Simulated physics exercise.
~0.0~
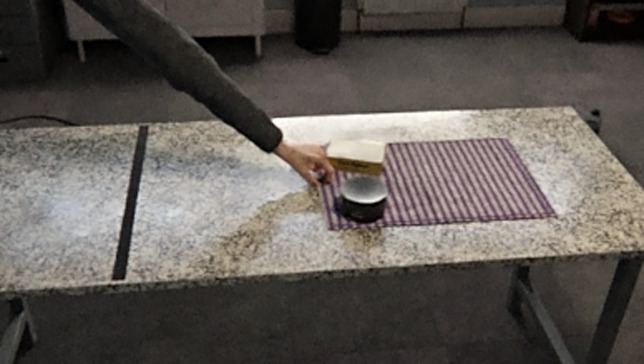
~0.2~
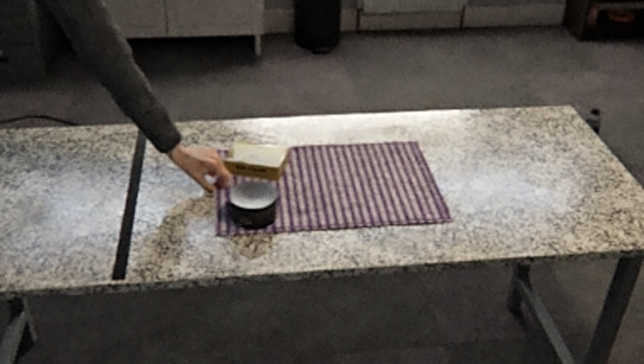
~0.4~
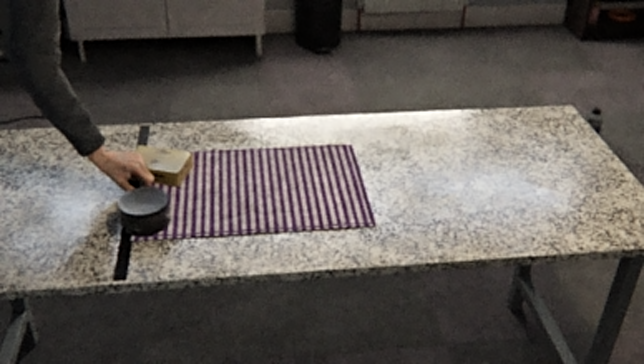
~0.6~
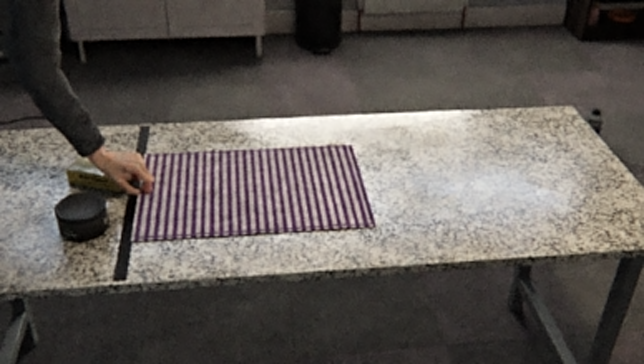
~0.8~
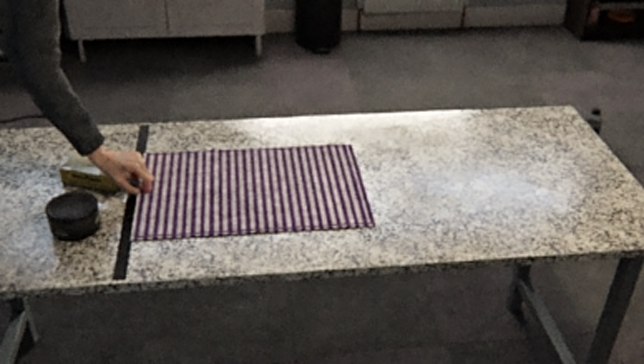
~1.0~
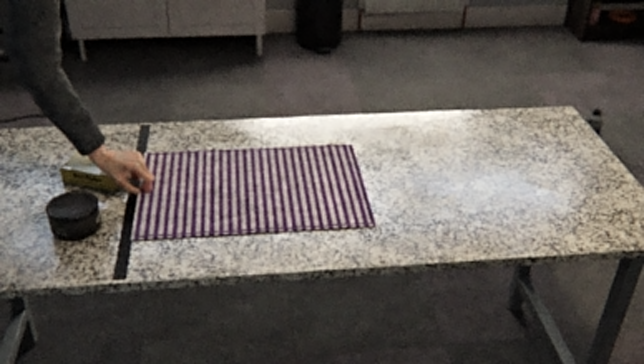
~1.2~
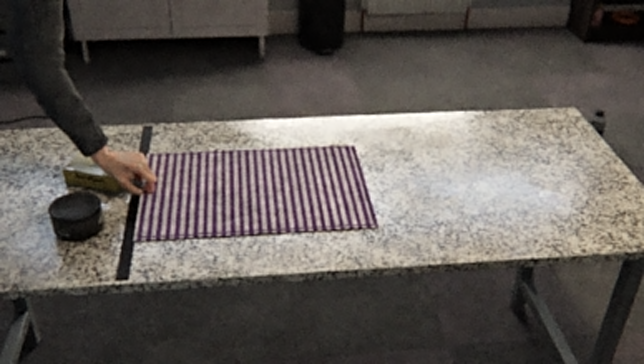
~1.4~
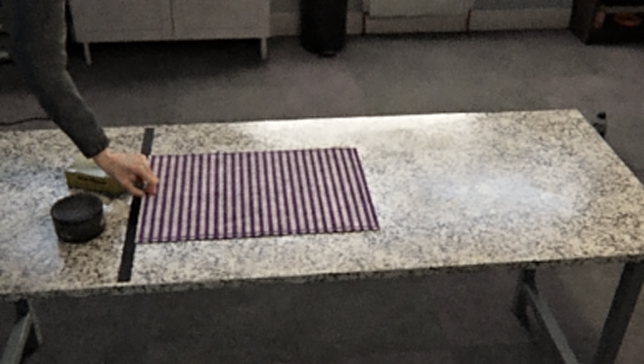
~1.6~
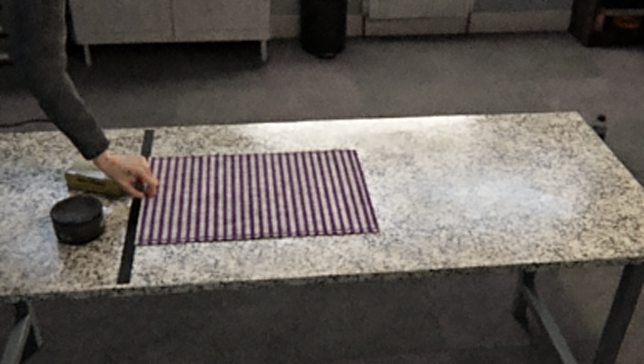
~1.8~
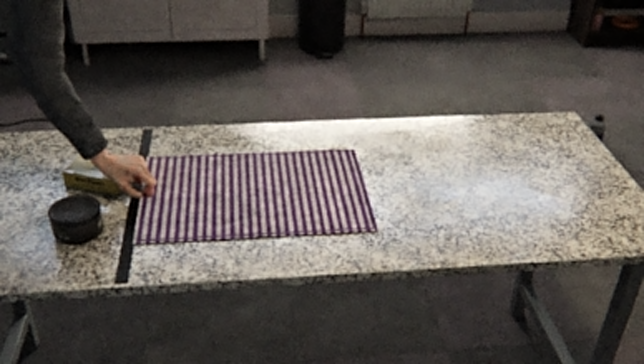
At the start, a black tub and a yellow packet sit near the left end of a striped purple tea towel on a speckled desk, with a hand gripping that end. The hand pulls the towel left, carrying both items toward a dark strip of tape across the desk. The towel stops with its leading edge at the tape, but the tub and packet keep going and slide off the front. They come to rest on the bare desk beyond the tape, left of the towel, while the hand stays at its edge.
